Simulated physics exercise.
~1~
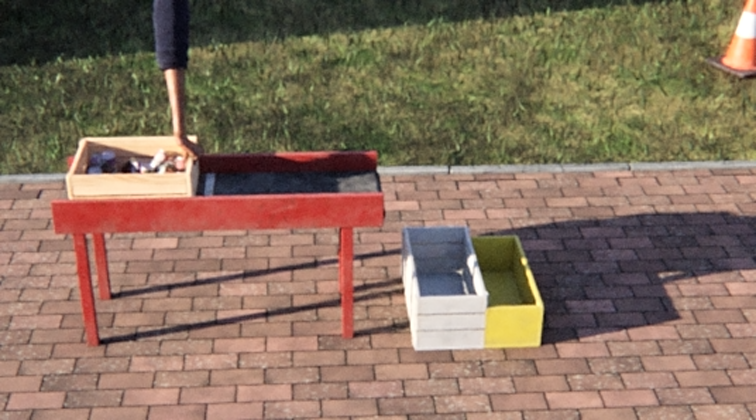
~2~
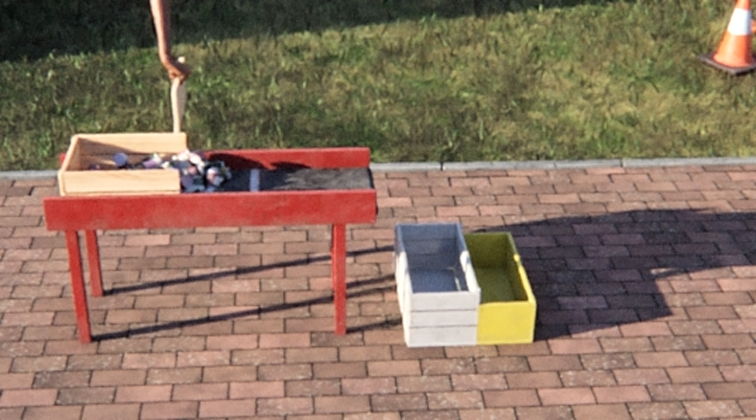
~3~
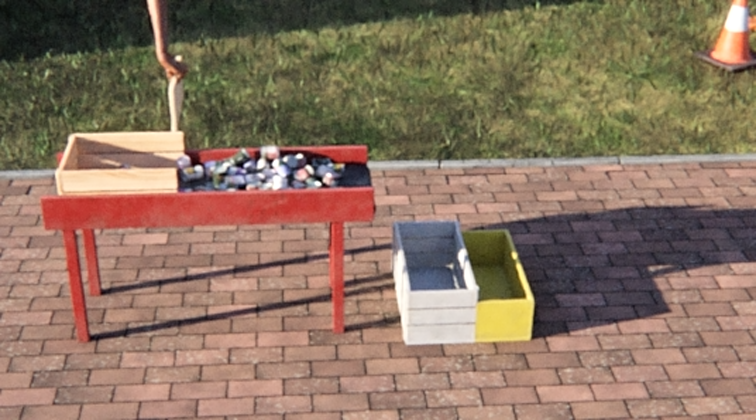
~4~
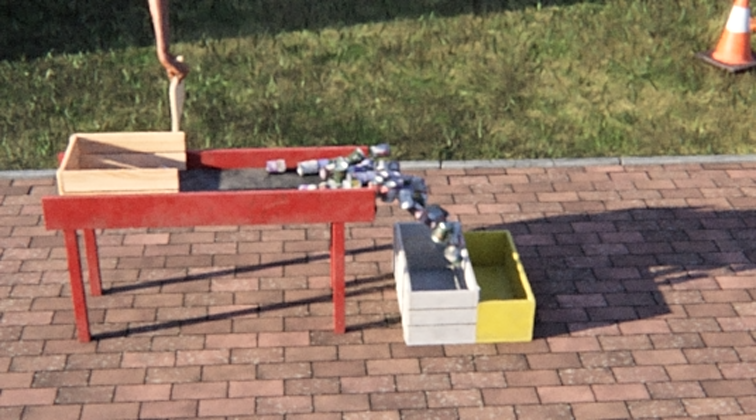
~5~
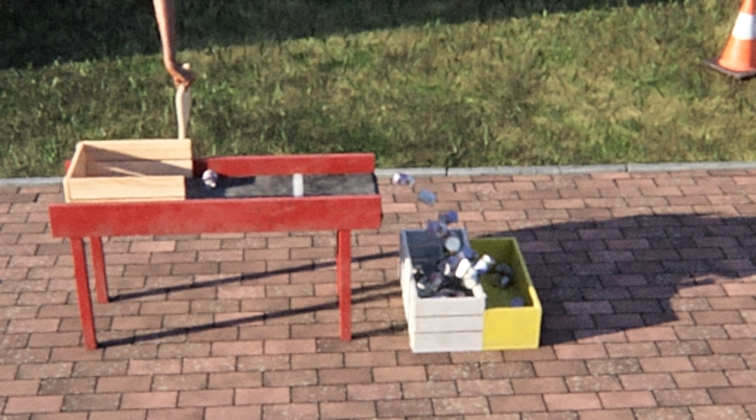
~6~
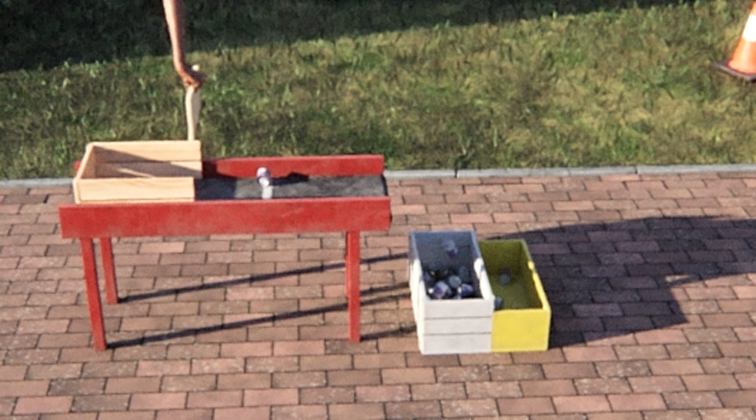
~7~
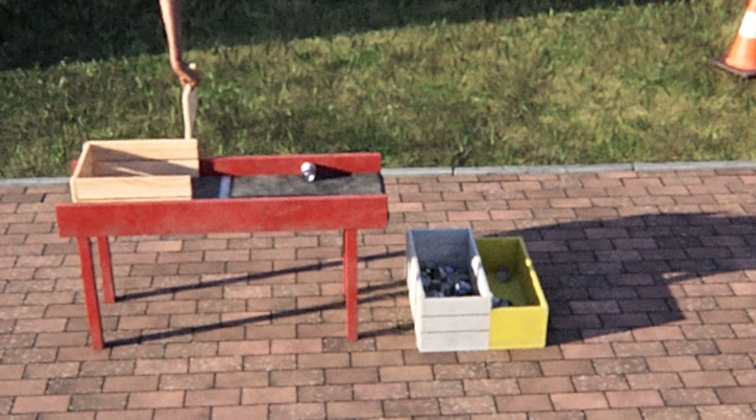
A hand lifts a gate, and small tins ride right, most dropping into the white tote.
